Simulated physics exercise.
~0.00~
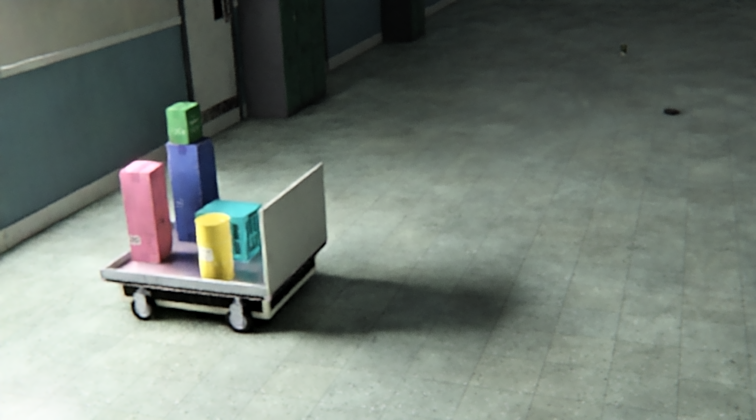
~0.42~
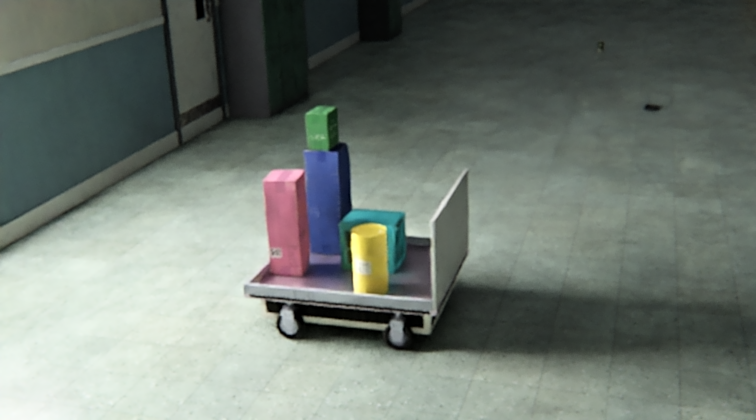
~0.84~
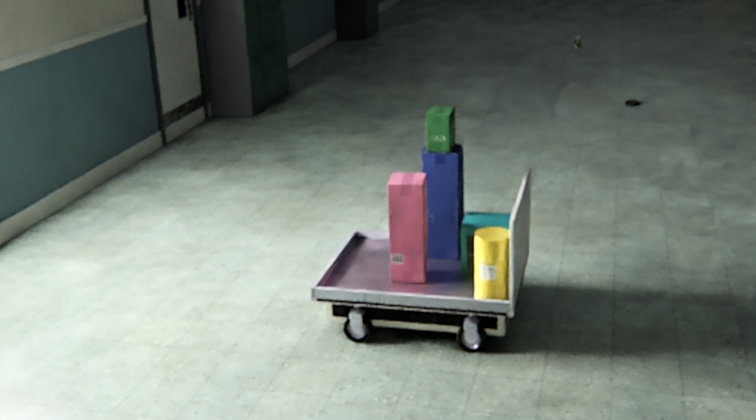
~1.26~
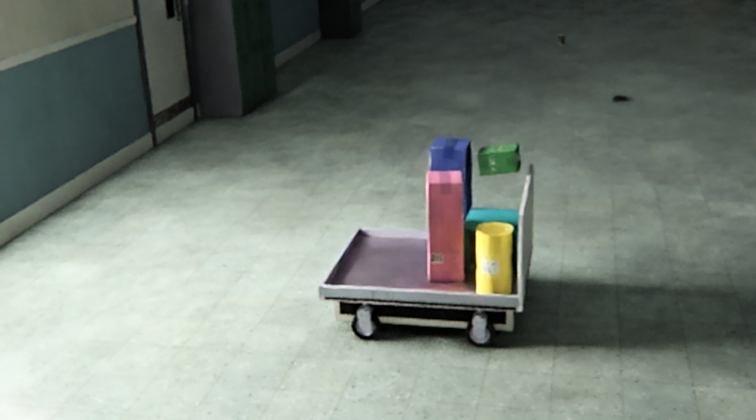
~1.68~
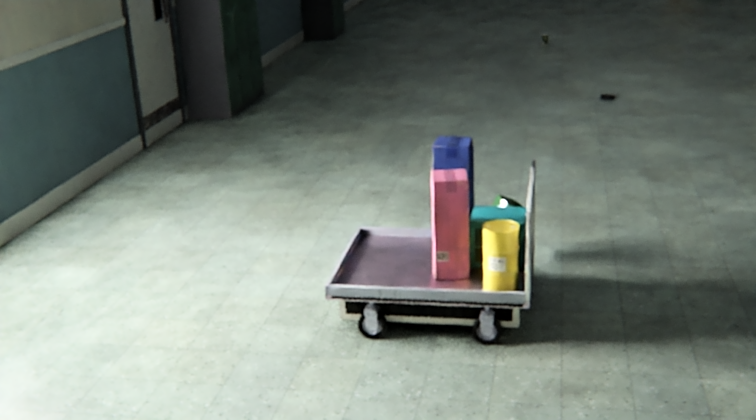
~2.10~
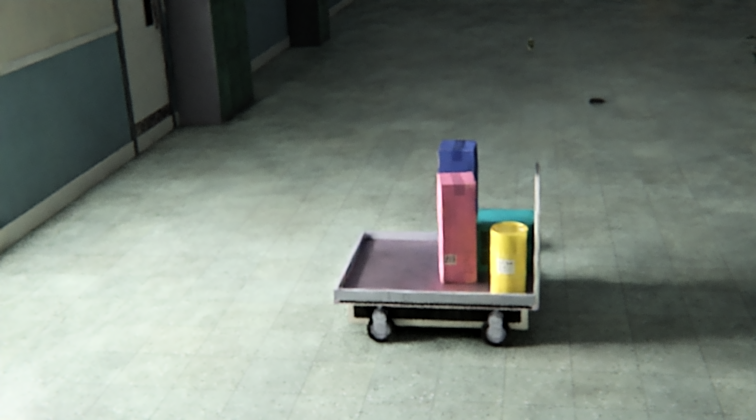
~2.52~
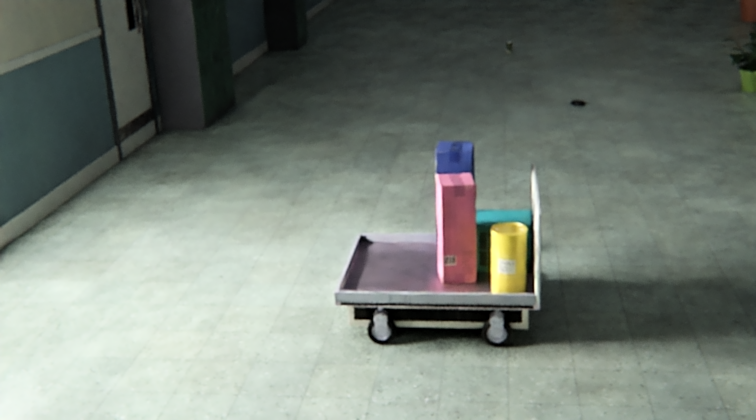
The footage shows a flat cart carrying pink, blue, green, turquoise and yellow objects rightward along a dim corridor. As it halts, the load slides toward the upright board and the green box tips off the blue one, dropping out of sight beyond the board while the others stay aboard.
